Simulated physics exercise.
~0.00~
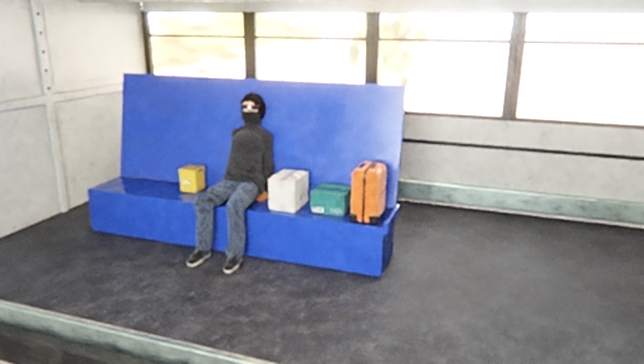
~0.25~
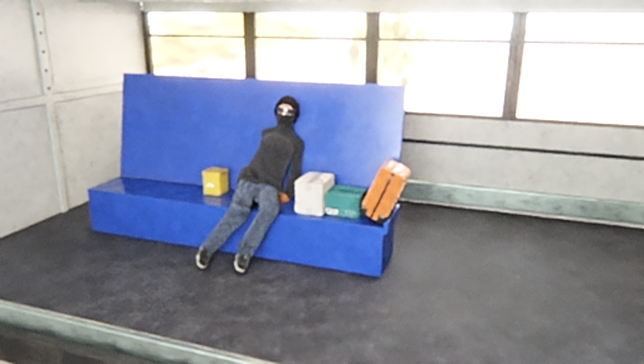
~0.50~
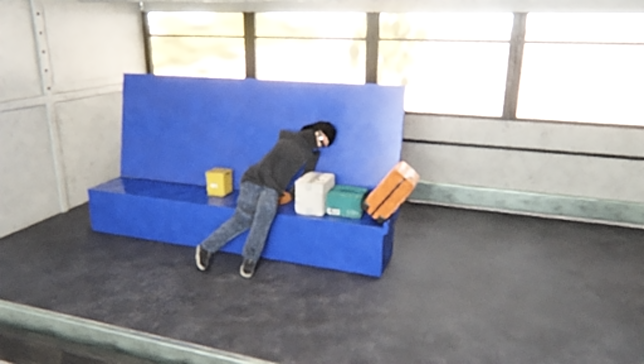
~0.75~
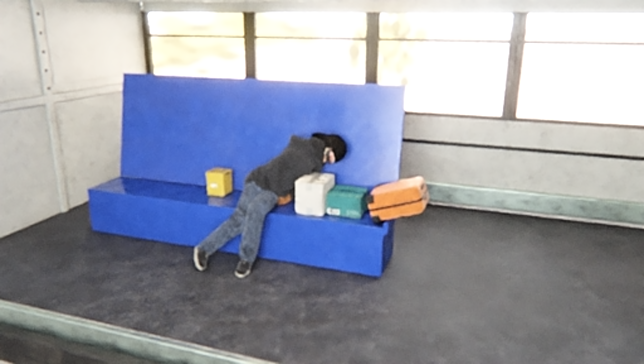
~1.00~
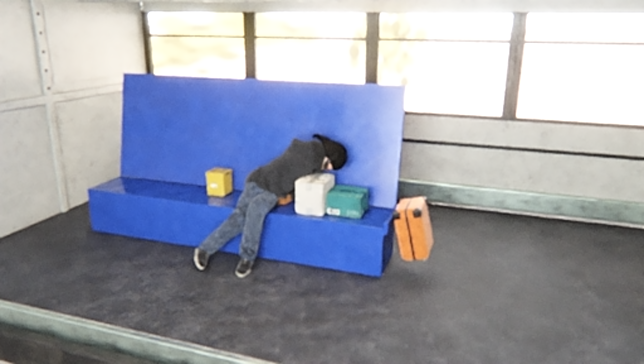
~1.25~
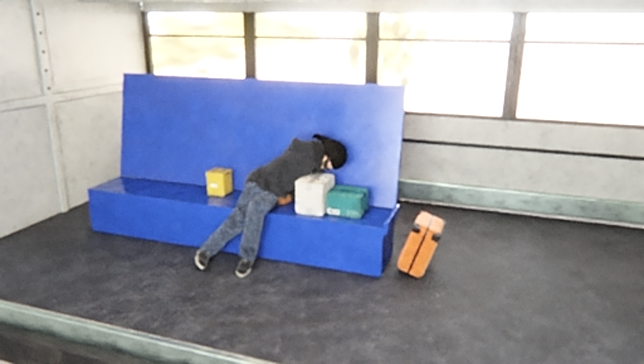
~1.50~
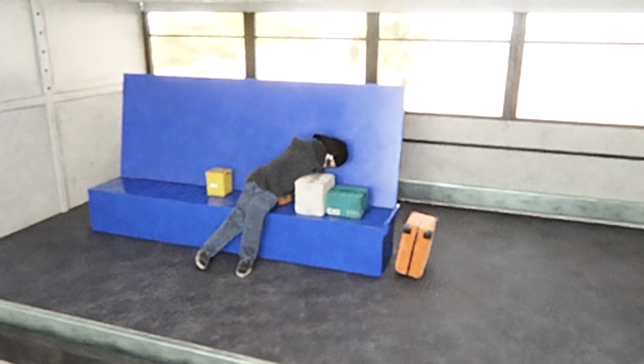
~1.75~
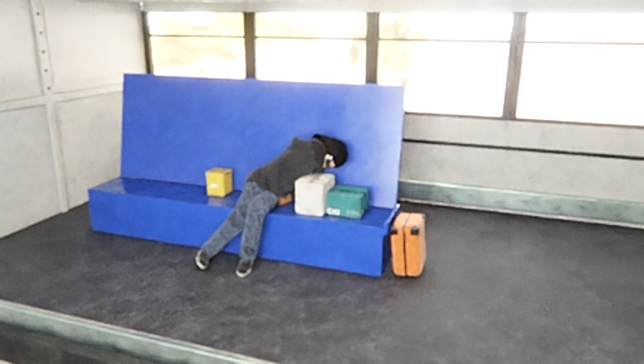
A long bright blue bench stands in a bare, pale-walled compartment with windows behind, seen from the front and slightly above by a still camera. A limp figure in a dark hood, grey top and jeans sits on it, a yellow tub to the left and a white holdall, teal carton and upright orange case to the right. The person and luggage shift right, and the case leans over the bench end. The person slumps sideways behind the holdall as the case tips off, turning over. It lands on the floor and settles beside the bench, while everything else stays on.
